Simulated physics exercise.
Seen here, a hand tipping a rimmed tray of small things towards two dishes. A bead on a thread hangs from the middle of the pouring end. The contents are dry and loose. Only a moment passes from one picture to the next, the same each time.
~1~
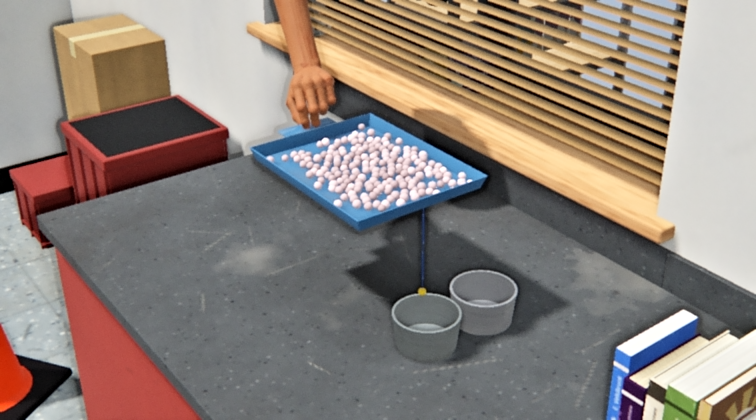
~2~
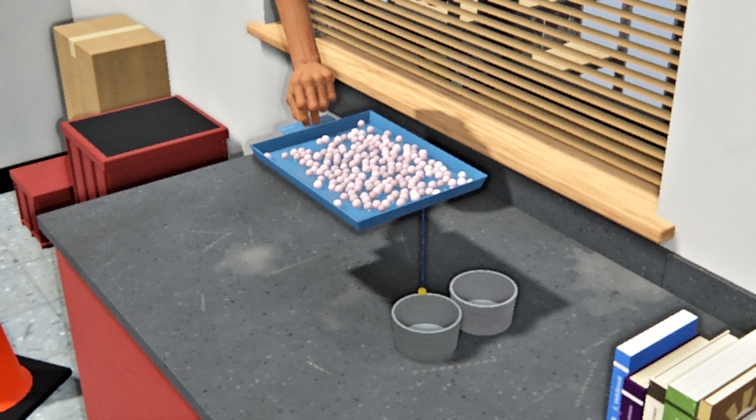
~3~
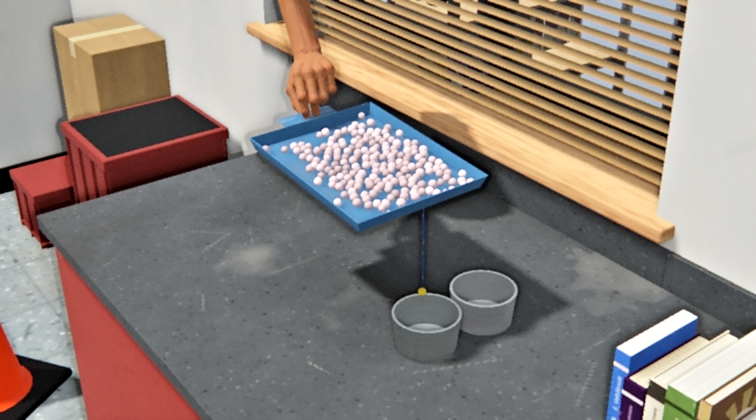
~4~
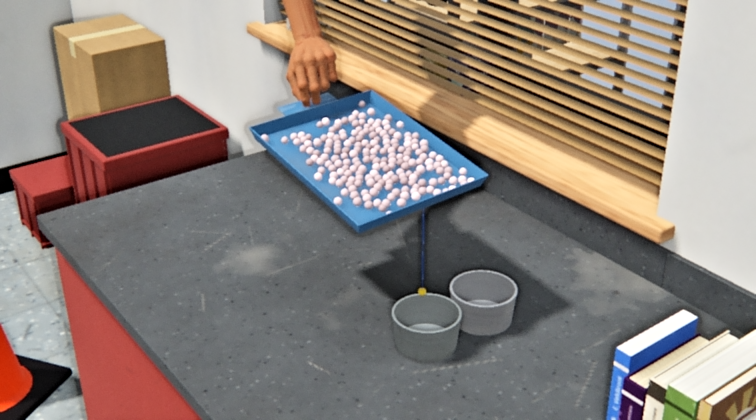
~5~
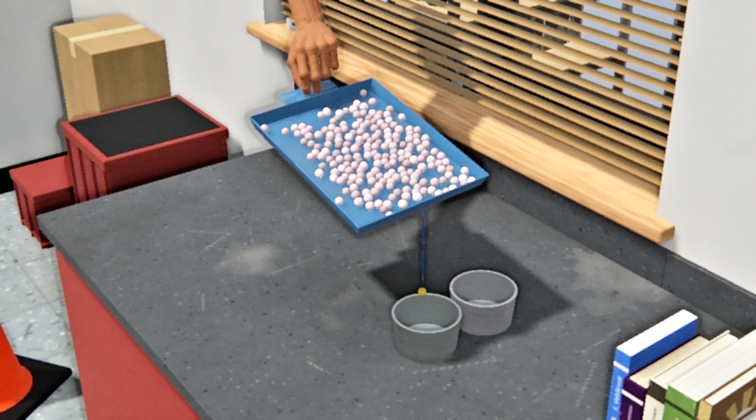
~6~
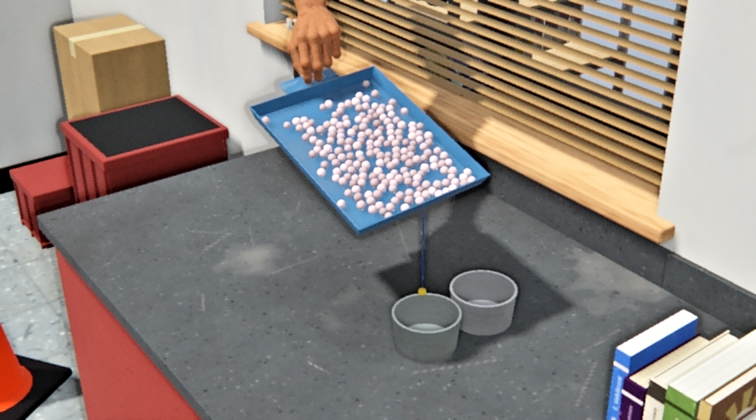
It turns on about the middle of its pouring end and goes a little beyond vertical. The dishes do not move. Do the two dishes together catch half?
In the dishes lies less than half of it.
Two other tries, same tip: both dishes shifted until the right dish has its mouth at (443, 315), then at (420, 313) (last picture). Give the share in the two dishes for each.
Roughly 80 per cent, and 60 per cent.
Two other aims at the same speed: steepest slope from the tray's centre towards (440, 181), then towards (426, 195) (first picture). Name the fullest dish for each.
At the first place the right dish, at the second the right-hand dish.
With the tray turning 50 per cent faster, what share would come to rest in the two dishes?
Some 10 per cent.
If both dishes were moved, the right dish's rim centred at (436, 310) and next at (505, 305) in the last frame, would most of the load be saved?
At the first place over half, at the second the smaller part.
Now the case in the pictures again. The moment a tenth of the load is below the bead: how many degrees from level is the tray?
Near 60 degrees.
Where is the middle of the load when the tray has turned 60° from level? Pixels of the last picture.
Roughly at (401, 217).
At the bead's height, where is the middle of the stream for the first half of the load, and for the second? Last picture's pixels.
At about (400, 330), then at (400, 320).
Soon, tray tipped steeply; about two thirds on the tray; a stray few in the left dish; a small part outside both; about a quarter in the air.
A while on, tray tipped right over; a stray few on the tray; about a quarter in the left dish; about two thirds outside both; a small part in the air.
Towards the end, tray tipped past a quarter turn; about a quarter in the left dish; most outside both.
Finally, tray tipped past a quarter turn; about a quarter in the left dish; none in the right dish; most outside both.
